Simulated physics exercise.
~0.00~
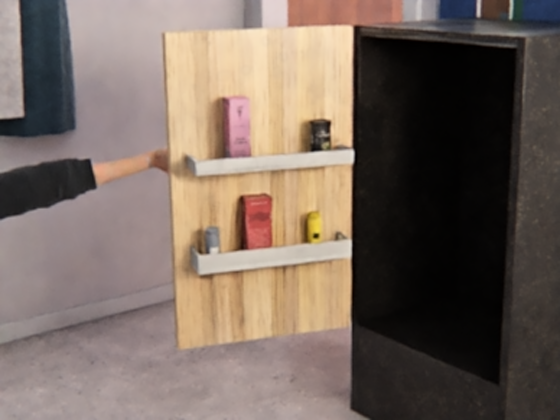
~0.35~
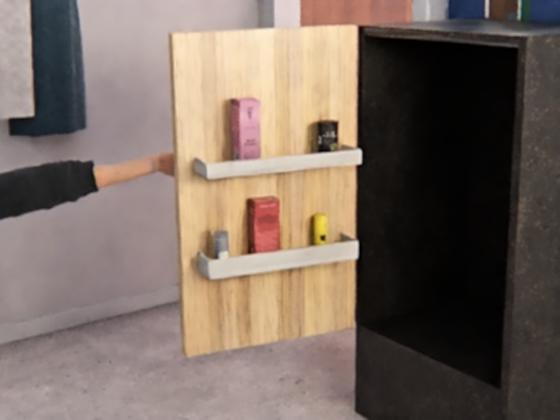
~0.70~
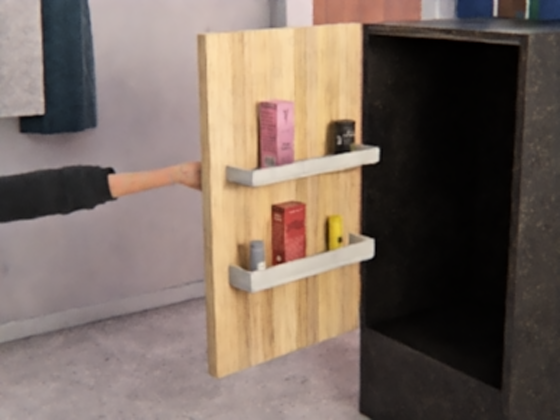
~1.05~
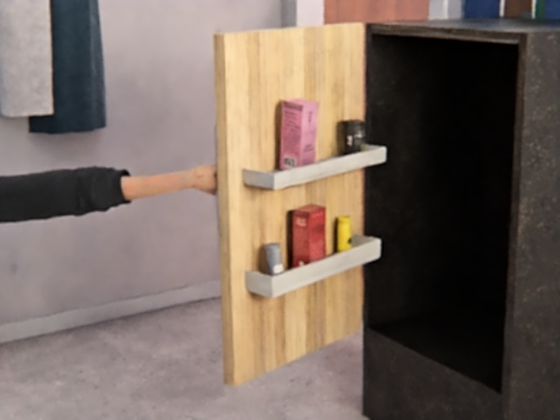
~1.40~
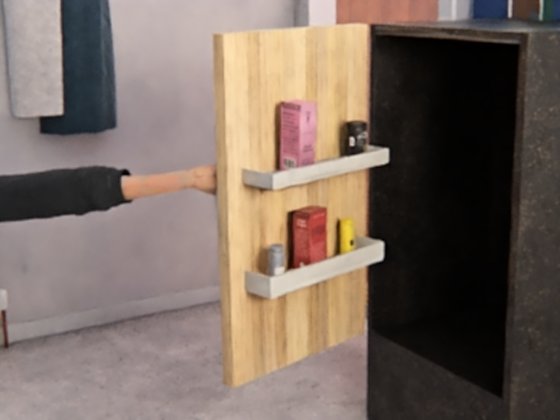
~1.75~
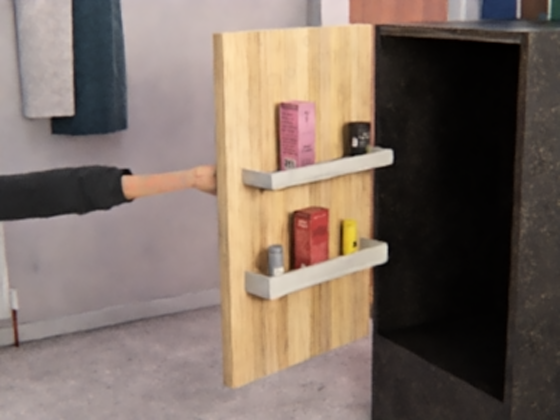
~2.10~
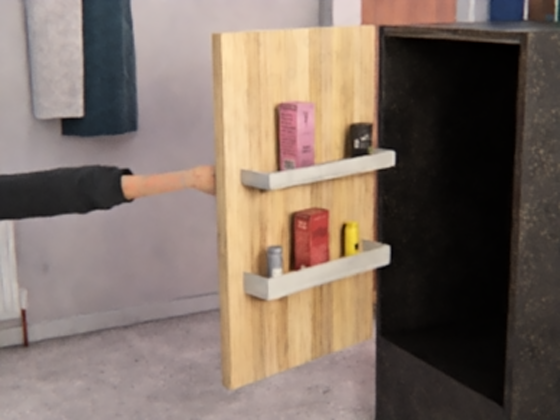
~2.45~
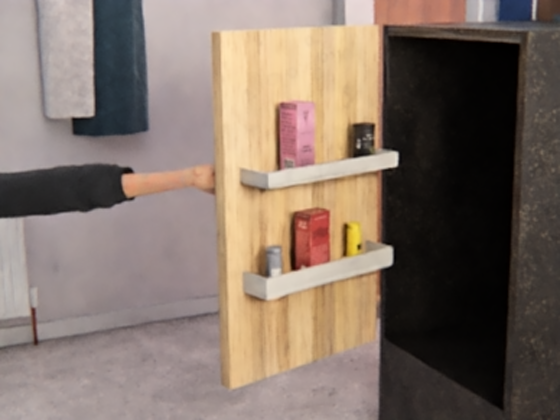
A wooden cupboard door swings partway towards the frame, stopped by a hand, its rack items upright.
